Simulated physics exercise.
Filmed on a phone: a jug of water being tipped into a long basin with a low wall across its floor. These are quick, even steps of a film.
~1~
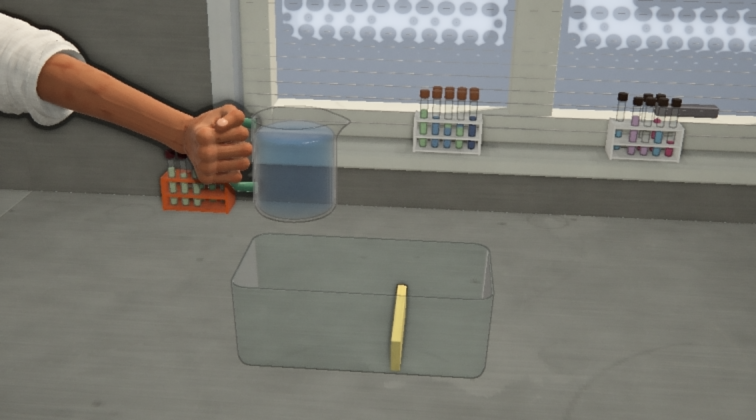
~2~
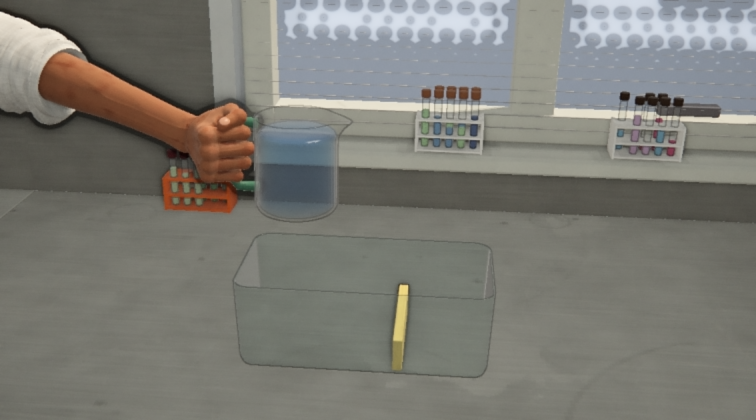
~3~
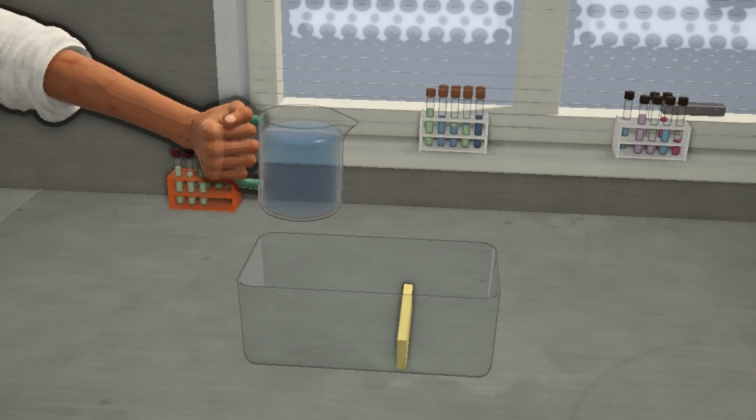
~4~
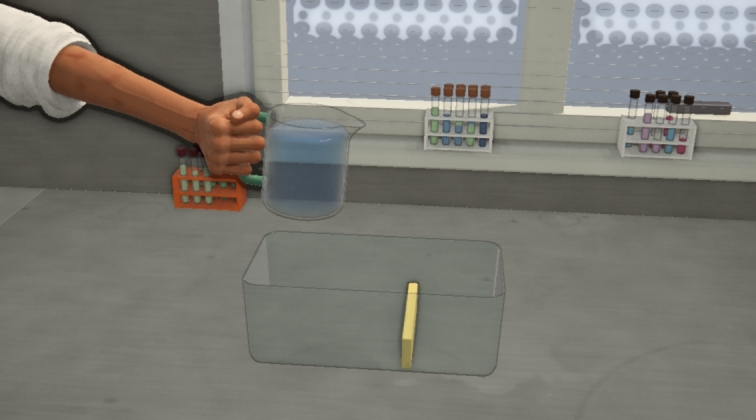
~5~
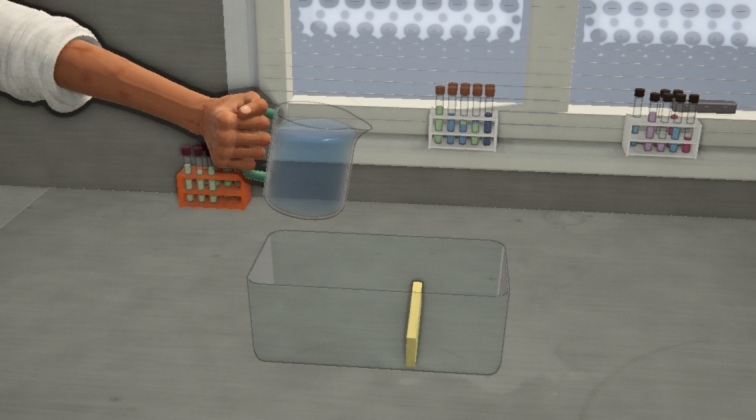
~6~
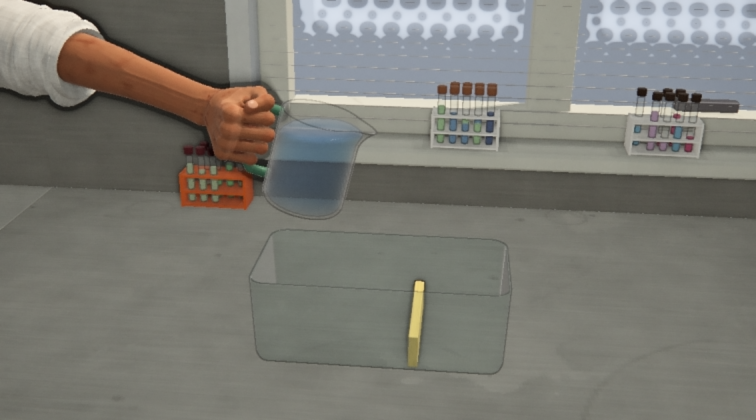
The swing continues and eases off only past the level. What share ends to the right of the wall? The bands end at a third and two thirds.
In the end between a third and two thirds is right of the wall.
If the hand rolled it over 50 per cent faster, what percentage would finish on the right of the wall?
It comes to 55 per cent or so.
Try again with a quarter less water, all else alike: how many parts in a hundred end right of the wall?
It comes to 45 per cent or so.
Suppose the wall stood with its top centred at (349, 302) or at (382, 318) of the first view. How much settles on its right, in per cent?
About 95 and 80 per cent.
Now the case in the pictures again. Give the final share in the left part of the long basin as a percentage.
Near 40 %.
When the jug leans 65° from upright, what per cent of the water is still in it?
About 80 per cent.
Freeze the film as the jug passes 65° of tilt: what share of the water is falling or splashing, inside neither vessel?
Some 15 per cent.
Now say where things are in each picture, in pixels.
The first picture shows tilt 0°; pouring edge (351, 121); surface from (256, 129) to (336, 132); the long basin's rim runs from (243, 259) to (491, 272); the wall's top is at (399, 313).
The second picture shows tilt 1°; pouring edge (353, 121); surface from (259, 128) to (338, 132).
The third picture shows tilt 2°; pouring edge (359, 122); surface from (264, 128) to (344, 132).
The fourth picture shows tilt 5°; pouring edge (366, 124); surface from (270, 127) to (351, 131).
The fifth picture shows tilt 9°; pouring edge (373, 127); surface from (276, 127) to (359, 131).
The sixth picture shows tilt 14°; pouring edge (377, 132); surface from (280, 127) to (366, 131).
A moment on, the jug is tipped part way and 80 per cent is still to pour, 1 is left of the wall and 7 right of it.
Next, the jug is tipped on its side and 28 per cent is still to pour, 8 is left of the wall and 47 right of it.
Then the jug is tipped right over and 3 per cent is still to pour, 35 is left of the wall and 58 right of it.
Later the jug is tipped right over and 0 per cent is still to pour, 40 is left of the wall and 59 right of it.
At rest 40 per cent lies left of the wall, 59 right of it and 1 outside.
